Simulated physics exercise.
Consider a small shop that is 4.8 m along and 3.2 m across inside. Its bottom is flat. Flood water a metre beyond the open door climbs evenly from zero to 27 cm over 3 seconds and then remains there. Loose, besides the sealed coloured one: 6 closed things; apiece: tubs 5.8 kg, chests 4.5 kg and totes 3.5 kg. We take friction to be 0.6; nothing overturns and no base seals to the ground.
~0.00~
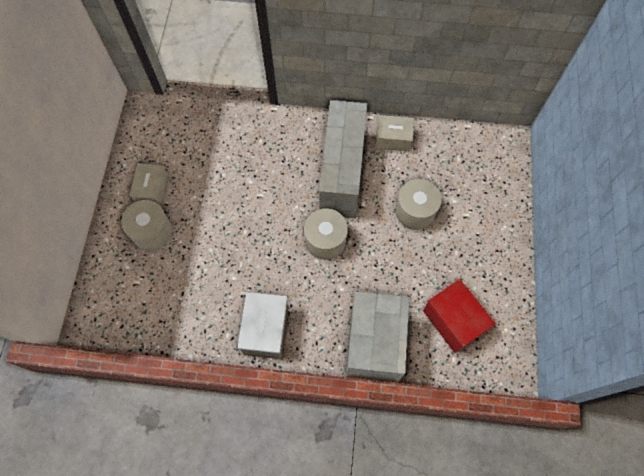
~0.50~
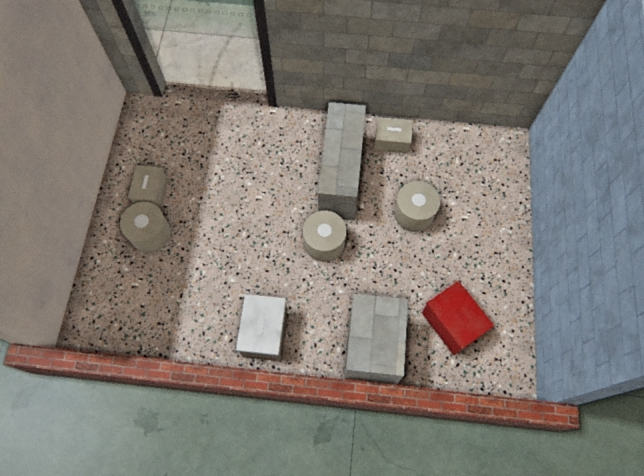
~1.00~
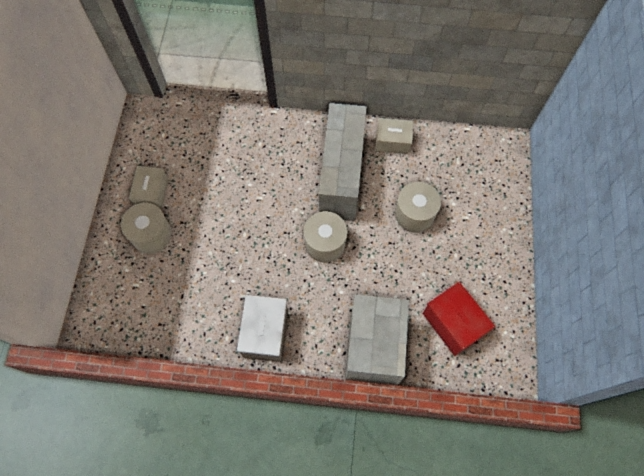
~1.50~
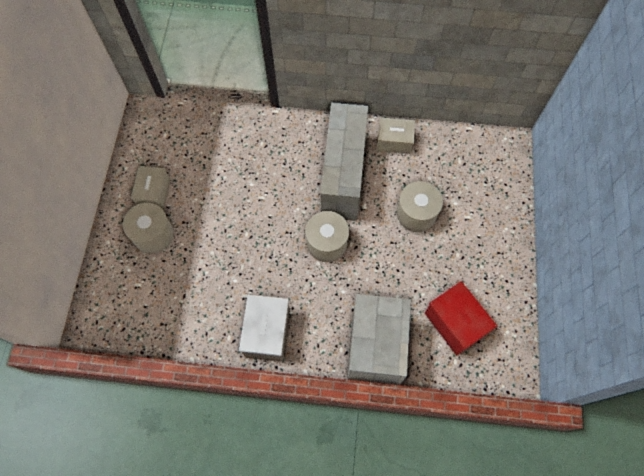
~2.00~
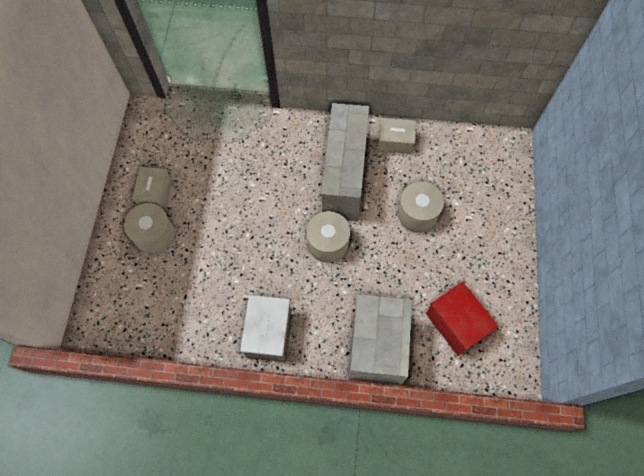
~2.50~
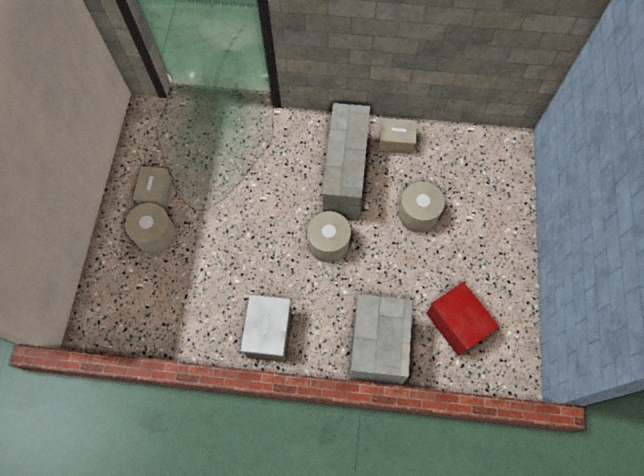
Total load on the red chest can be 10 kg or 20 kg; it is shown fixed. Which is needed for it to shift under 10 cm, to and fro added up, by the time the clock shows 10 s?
Verdict: Only the larger load is enough.
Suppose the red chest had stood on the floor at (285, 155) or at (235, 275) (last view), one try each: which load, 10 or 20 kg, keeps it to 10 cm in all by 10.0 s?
First try none suffices, second try none suffices.
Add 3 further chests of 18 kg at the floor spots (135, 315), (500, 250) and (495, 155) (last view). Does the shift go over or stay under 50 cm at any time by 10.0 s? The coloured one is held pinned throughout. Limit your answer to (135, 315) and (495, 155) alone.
The first comes out above the threshold, the second below the threshold.
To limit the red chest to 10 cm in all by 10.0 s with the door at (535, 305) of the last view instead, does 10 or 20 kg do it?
Outcome - neither pick works.
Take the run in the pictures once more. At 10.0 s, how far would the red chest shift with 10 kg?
Around 40 centimetres out of place.
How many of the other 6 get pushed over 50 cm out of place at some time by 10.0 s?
Count: 5.
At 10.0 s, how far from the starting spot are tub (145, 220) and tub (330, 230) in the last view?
In turn: 300 cm, 120 cm.
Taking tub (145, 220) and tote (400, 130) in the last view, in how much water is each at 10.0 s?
Depth approx. 8 cm / 10 cm.
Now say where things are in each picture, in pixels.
In the first picture, the red chest at (462, 312), on the bottom; 0.0 m2 under water; 0 of 7 have shifted.
In the second picture, the red chest at (460, 314) rests on the ground; water covers 0.0 m2; 0 of 7 have shifted.
In the third picture, the red chest at (461, 315) rests on the ground; water covers 0.0 m2; 0 of 7 have shifted.
In the fourth picture, the red chest at (463, 314), on the bottom; 0.0 m2 under water; 0 of 7 have shifted.
In the fifth picture, the red chest at (465, 314) rests on the ground; 0.5 m2 under water; 0 of 7 have shifted.
In the sixth picture, the red chest at (465, 315) rests on the ground; 1.3 m2 under water; 0 of 7 have shifted.
After 3.5 s the red chest would be 0 cm from its start with 10 kg and 0 cm from its start with 20 kg; 0 cm of water round it then.
After 4.5 s the red chest would be 0 cm from its start with 10 kg and 0 cm from its start with 20 kg; 0 cm of water round it then.
After 7.0 s the red chest would be 0 cm from its start with 10 kg and 0 cm from its start with 20 kg; 3 cm of water round it then.
After 10.0 s the red chest would be 37 cm from its start with 10 kg and 0 cm from its start with 20 kg; 5 cm of water round it then.
